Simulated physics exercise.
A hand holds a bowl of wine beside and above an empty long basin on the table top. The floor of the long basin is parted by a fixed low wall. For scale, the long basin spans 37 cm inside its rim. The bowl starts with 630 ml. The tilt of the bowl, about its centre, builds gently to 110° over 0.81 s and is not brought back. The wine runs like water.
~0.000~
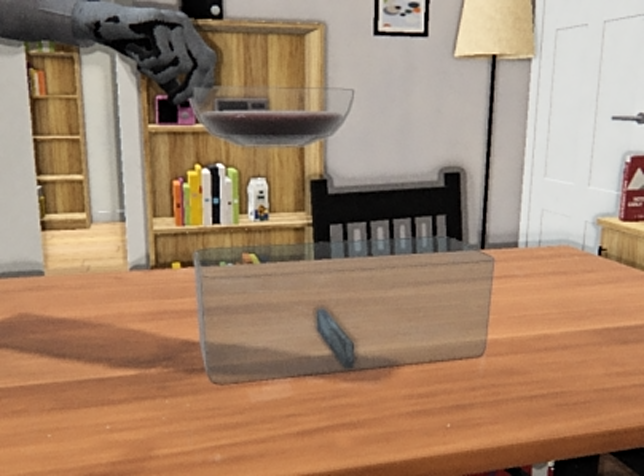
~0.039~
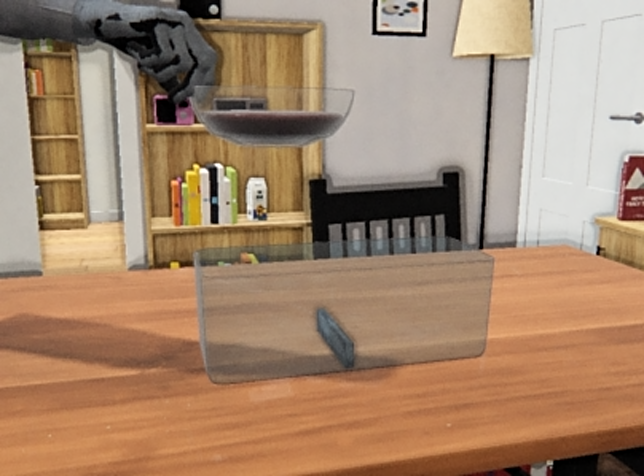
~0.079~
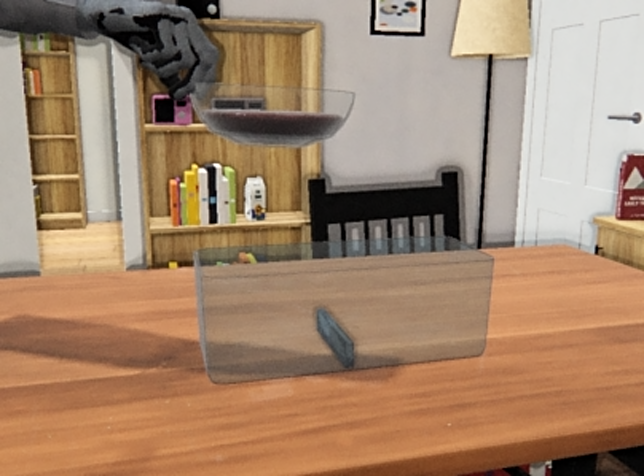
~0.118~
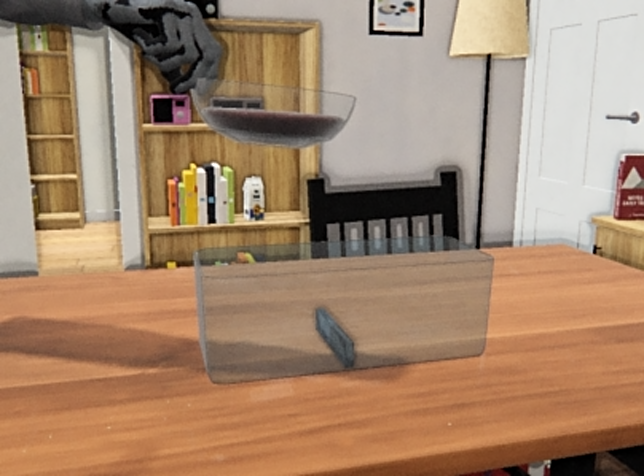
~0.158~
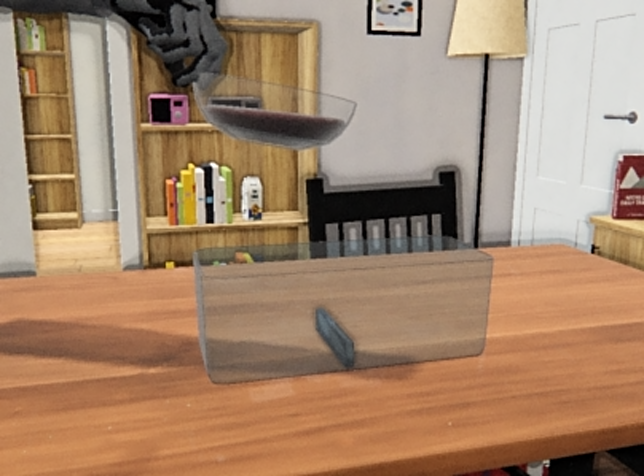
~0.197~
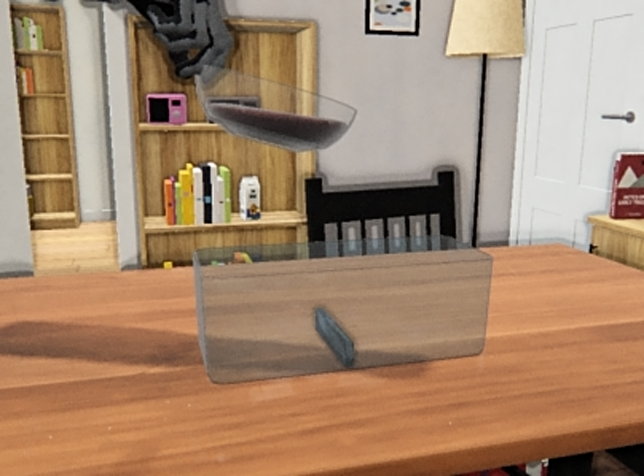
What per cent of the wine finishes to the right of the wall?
Roughly 75 per cent is past the wall.
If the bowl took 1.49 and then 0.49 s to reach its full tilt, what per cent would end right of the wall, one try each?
In turn about 85 and 70 per cent.
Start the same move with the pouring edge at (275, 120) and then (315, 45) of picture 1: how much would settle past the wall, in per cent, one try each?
In turn about 20 and 70 per cent.
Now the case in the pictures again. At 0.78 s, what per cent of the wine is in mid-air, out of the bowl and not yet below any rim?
Near 5 in a hundred.
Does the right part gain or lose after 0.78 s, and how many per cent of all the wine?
It goes down by about 2.
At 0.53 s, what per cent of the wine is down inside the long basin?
Some 18 per cent.
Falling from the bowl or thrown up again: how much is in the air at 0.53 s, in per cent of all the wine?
Near 66 in a hundred.
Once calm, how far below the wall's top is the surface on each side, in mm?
Some 26 mm on the left and 14 mm on the right.
By 0.53 s the tilt is 81° and 15 per cent is still to pour, 0 is left of the wall and 19 right of it.
By 0.78 s the tilt is 110° and 0 per cent is still to pour, 18 is left of the wall and 77 right of it.
By 1.03 s the tilt is 110° and 0 per cent is still to pour, 23 is left of the wall and 75 right of it.
By 1.31 s the tilt is 110° and 0 per cent is still to pour, 23 is left of the wall and 75 right of it.
At rest 23 per cent lies left of the wall, 75 right of it and 2 outside.
